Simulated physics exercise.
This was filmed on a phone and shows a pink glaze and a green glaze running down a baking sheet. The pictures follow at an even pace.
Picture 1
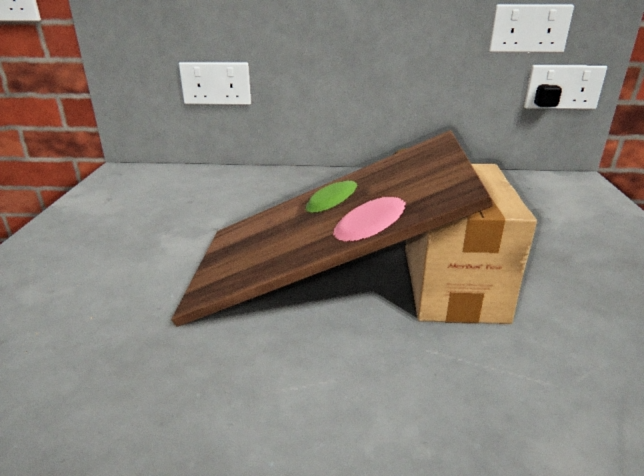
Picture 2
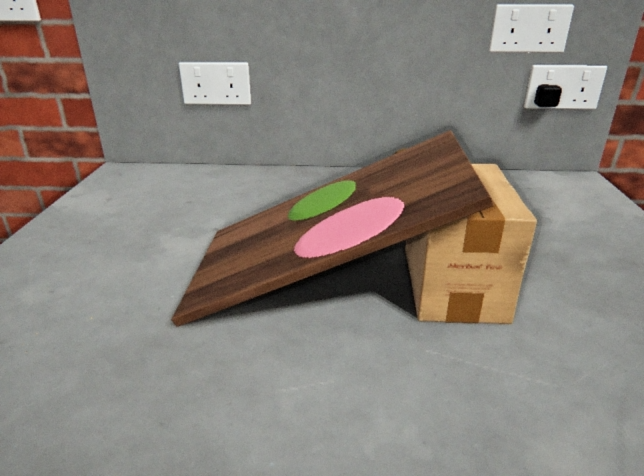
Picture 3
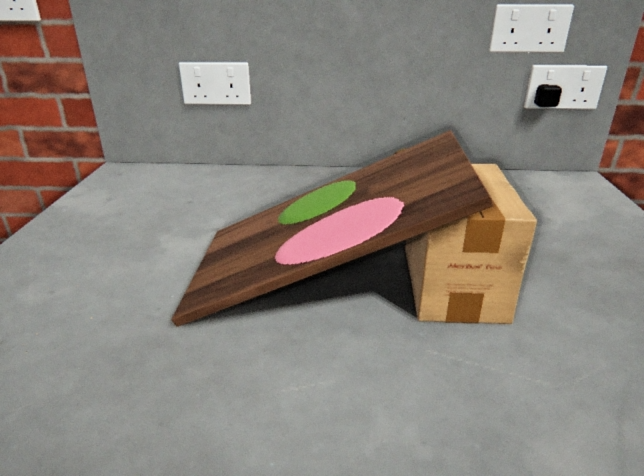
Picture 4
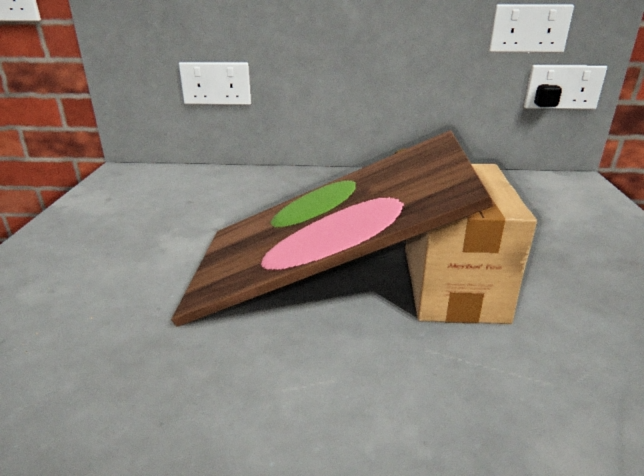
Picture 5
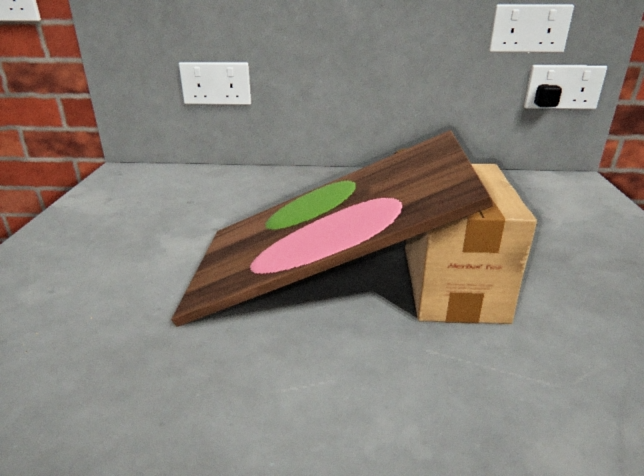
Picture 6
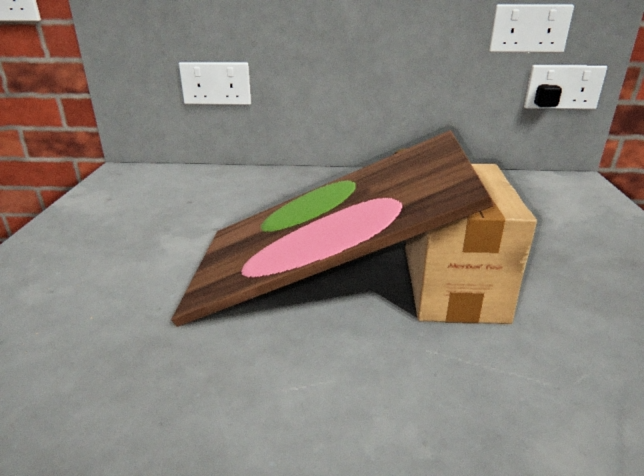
We see a pink glaze and a green glaze on a tilted wooden-looking board propped against a cardboard box; both spread down the slope toward the left, quickly at first and then more slowly, the pink patch staying larger.
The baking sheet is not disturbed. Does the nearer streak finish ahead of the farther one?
Yes.
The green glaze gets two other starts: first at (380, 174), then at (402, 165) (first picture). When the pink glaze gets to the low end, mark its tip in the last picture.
About (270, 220), then about (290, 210).
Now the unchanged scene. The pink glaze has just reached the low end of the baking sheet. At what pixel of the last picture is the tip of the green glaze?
My best guess for the front is close to (232, 237).
Next, the pink glaze is close to the edge; the green glaze is three quarters of the way down.
After that, the pink glaze is close to the edge; the green glaze is close to the edge.
Finally, the pink glaze is at the low edge; the green glaze is close to the edge.
